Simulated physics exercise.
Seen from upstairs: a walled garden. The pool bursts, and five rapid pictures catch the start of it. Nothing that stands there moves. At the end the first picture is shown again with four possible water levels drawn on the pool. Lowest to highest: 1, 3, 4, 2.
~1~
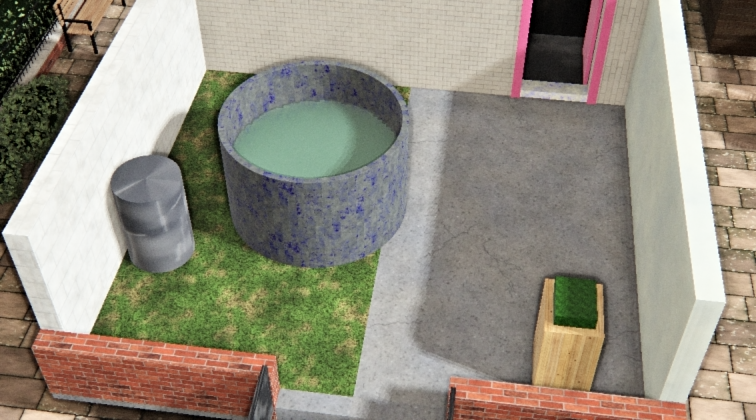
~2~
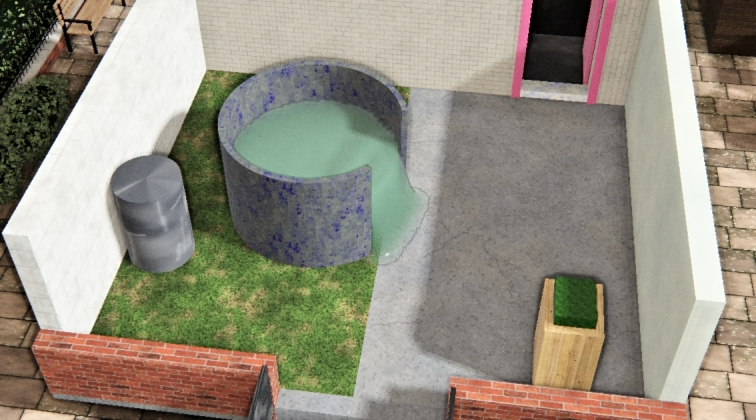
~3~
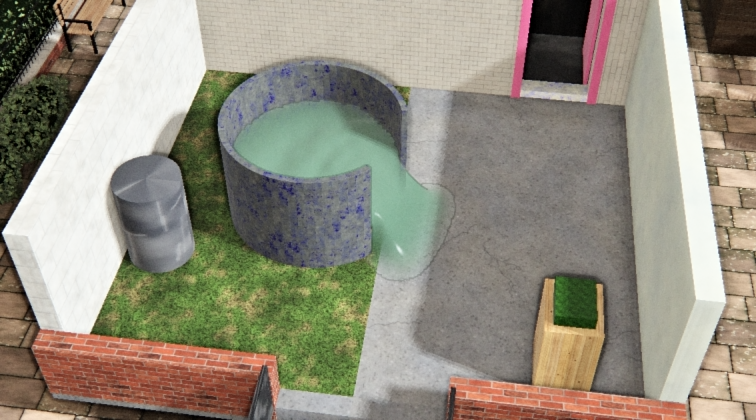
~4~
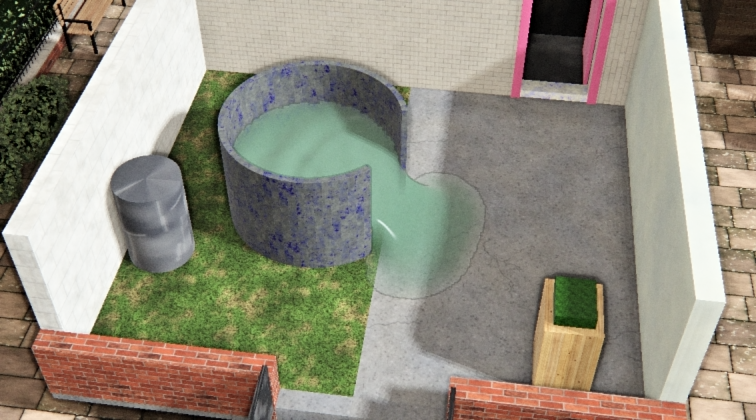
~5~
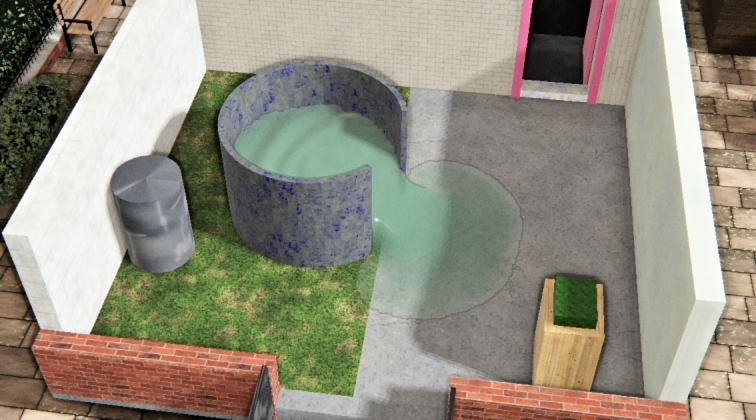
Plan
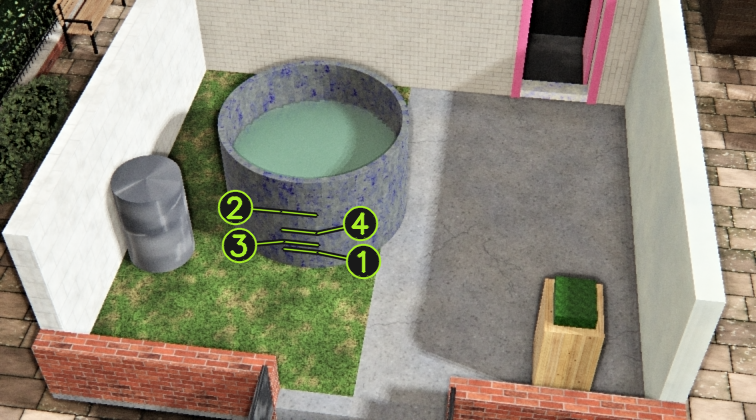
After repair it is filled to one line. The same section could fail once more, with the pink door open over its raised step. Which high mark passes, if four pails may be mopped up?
Mark 4 just does it.
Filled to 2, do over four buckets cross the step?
Yes, it does.
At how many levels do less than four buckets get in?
Three.
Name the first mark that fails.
The answer is 2.
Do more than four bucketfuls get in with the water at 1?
No.
On the marked copy, 1 at (301, 250); 2 at (298, 213); 3 at (300, 243); 4 at (299, 231); from the bottom up 1, 3, 4, 2.
If 1 is chosen, nothing gets over.
If 2 is chosen, about 10 bucketfuls get in.
If 3 is chosen, nothing gets over.
If 4 is chosen, a bucket or two gets in.
